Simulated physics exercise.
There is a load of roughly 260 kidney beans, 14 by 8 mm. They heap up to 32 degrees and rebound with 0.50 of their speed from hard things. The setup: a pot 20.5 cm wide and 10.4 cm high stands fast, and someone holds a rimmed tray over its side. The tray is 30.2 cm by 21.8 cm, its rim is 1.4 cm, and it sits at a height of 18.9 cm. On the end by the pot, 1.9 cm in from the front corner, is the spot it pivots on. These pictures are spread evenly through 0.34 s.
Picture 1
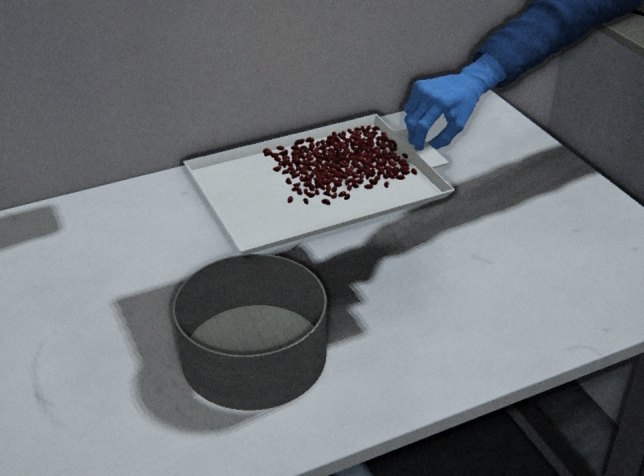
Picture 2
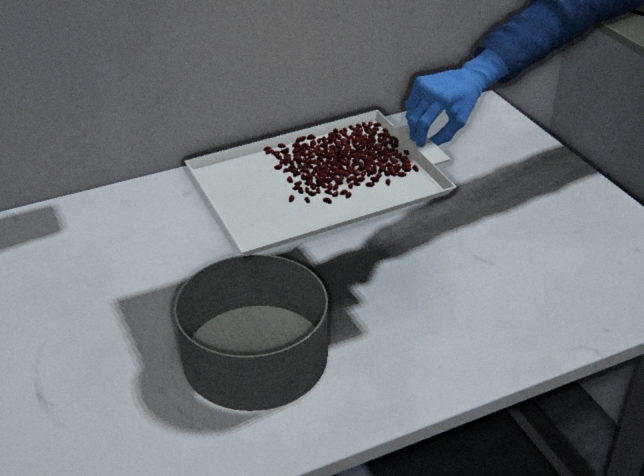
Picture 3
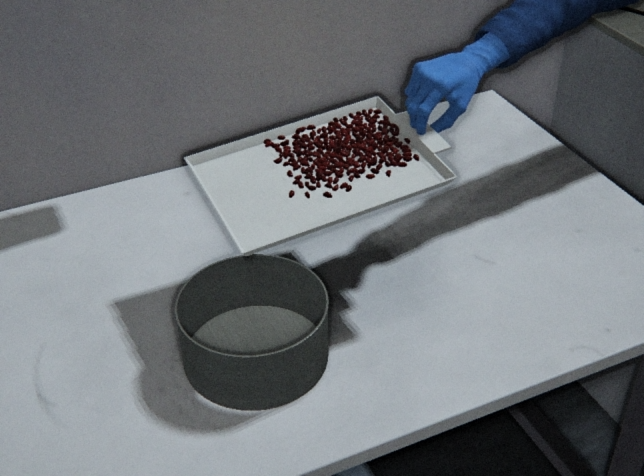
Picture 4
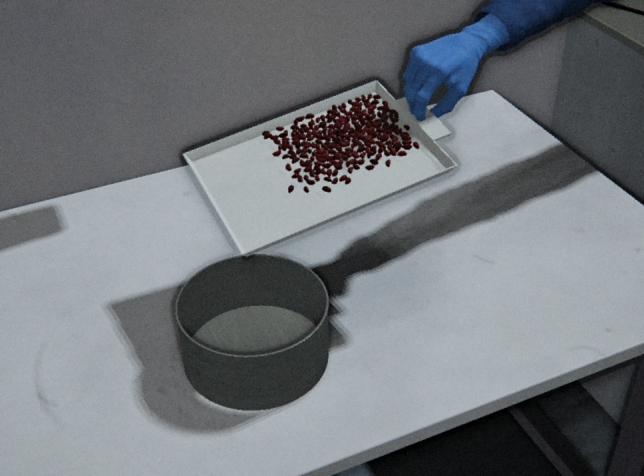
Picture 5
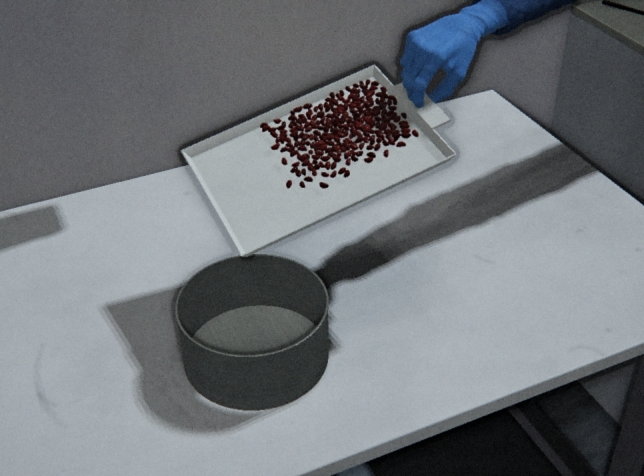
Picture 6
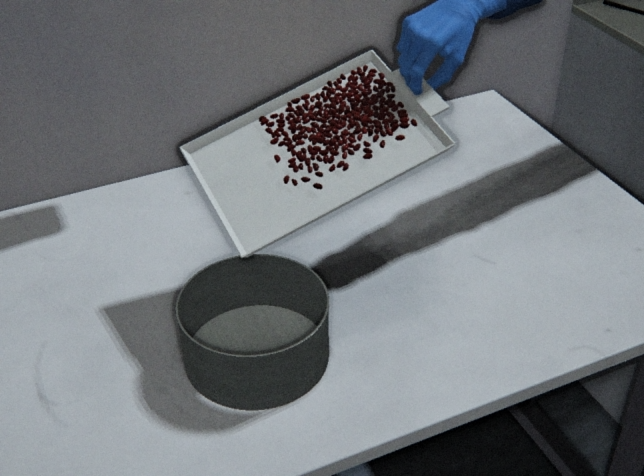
A blue-gloved hand slowly raised the right end of a pale, rimmed tray scattered with dark red beans, slanting it down toward the dark round pot, while the beans stayed bunched near the raised end.
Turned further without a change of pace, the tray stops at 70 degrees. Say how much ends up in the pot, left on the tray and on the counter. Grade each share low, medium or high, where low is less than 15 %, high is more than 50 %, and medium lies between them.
Shares - pot: High, tray: Low, counter: Medium.
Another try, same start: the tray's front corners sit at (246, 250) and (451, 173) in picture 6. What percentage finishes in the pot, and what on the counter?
Per cent by place - pot 75, counter 25.
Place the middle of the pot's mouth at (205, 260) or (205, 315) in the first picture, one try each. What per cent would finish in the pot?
That gives roughly 10 per cent and then 100 per cent.
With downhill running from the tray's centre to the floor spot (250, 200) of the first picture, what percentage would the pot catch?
The share would be about 15 percent.
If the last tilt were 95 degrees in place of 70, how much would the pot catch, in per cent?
Roughly 70 percent.
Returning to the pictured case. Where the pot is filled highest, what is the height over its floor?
Around 2.0 cm above the floor.
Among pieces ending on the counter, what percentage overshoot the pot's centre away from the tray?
That comes to roughly 100 percent.
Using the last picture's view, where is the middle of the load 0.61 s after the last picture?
Load centre est.: (209, 289) px.
Then, 0.38 s after the last picture, tilt 44 degrees; the tray holds 100 %, the pot 0 %.
Then, 0.61 s after the last picture, tilt 60 degrees; the tray holds 25 %, the pot 20 %.
Then, 0.98 s after the last picture, tilt 70 degrees; the tray holds 0 %, the pot 65 %.
In the end, pot 65 %, tray 0 %, counter 35 %.
